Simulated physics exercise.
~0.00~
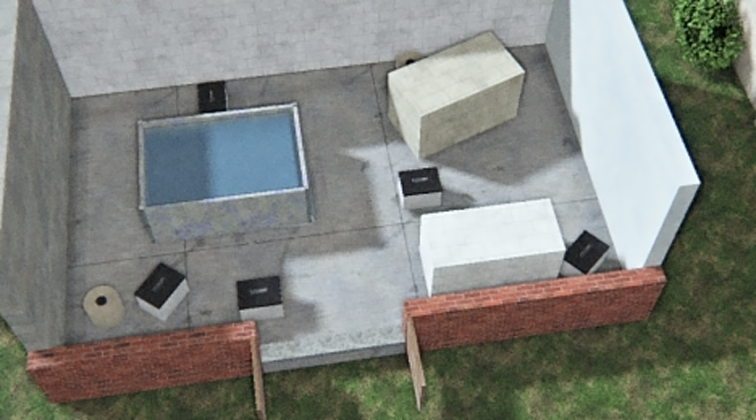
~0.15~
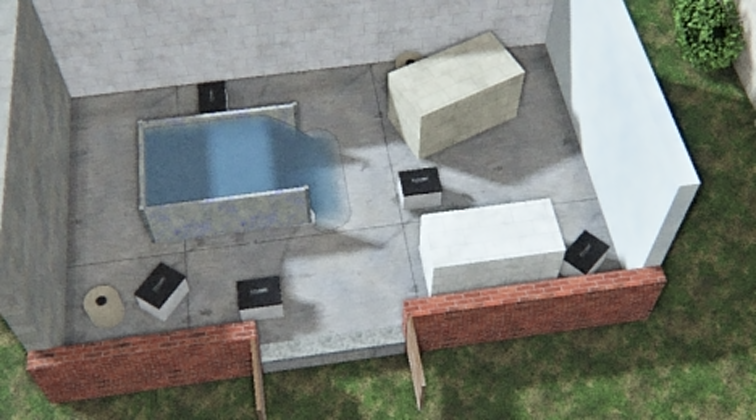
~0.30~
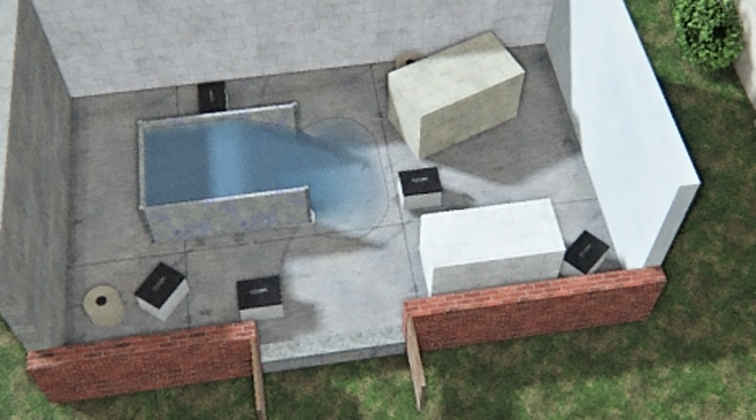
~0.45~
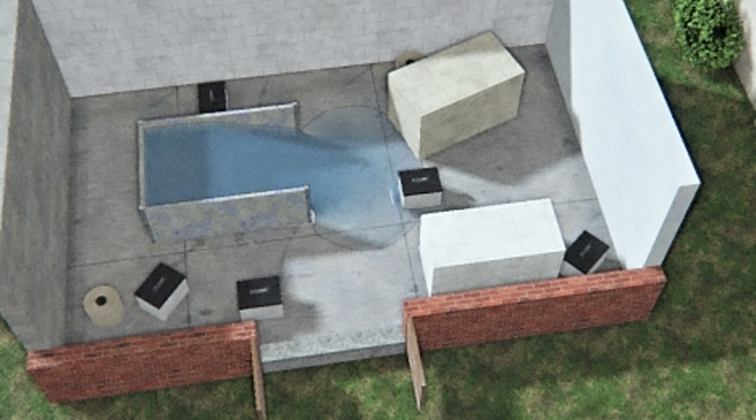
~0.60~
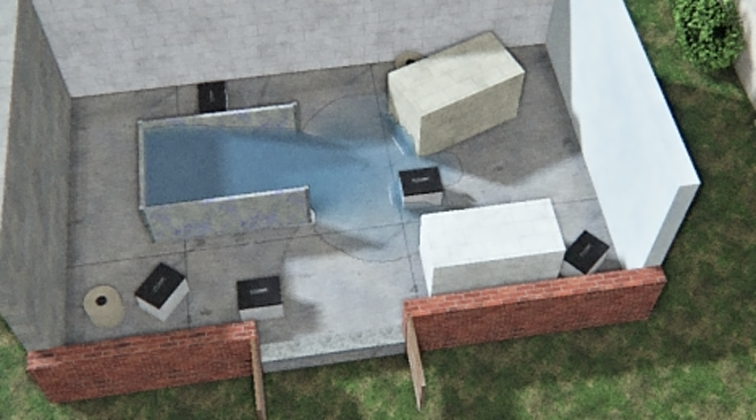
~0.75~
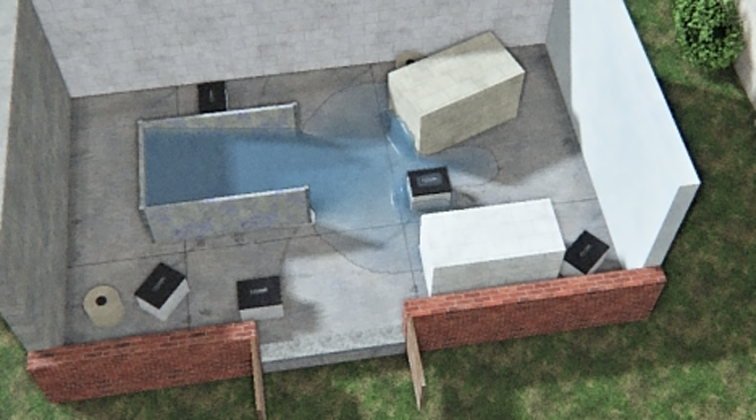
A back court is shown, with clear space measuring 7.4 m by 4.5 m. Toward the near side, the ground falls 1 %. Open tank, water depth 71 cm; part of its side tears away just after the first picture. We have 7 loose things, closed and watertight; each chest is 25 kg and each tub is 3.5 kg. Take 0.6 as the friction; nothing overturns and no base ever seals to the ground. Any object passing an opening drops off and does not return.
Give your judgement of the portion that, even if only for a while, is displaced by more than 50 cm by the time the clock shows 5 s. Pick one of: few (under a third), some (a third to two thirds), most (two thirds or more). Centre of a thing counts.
Few.
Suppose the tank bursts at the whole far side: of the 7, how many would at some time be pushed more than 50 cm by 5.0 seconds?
The answer would then be 3.
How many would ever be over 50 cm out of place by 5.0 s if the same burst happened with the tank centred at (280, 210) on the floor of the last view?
Then 3 of them would.
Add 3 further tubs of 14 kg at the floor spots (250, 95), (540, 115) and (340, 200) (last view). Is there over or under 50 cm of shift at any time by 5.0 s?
Within it, beyond it, beyond it.
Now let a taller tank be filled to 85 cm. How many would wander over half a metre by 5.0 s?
That would make 2 of them.
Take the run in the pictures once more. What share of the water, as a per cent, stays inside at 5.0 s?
Somewhere near 98 percent, give or take.
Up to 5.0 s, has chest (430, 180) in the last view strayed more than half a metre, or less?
Short answer, overshooting.
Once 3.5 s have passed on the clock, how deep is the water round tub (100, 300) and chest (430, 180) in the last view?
About 0 and 21 cm.
After 1.1 s 1 of 7 are over 50 cm from their spots; 0 afloat.
After 2.2 s 2 of 7 are over 50 cm from their spots; 2 afloat.
After 3.5 s 2 of 7 are over 50 cm from their spots; 3 afloat.
After 5.0 s 2 of 7 are over 50 cm from their spots, and 2 have been at some point; 3 afloat.
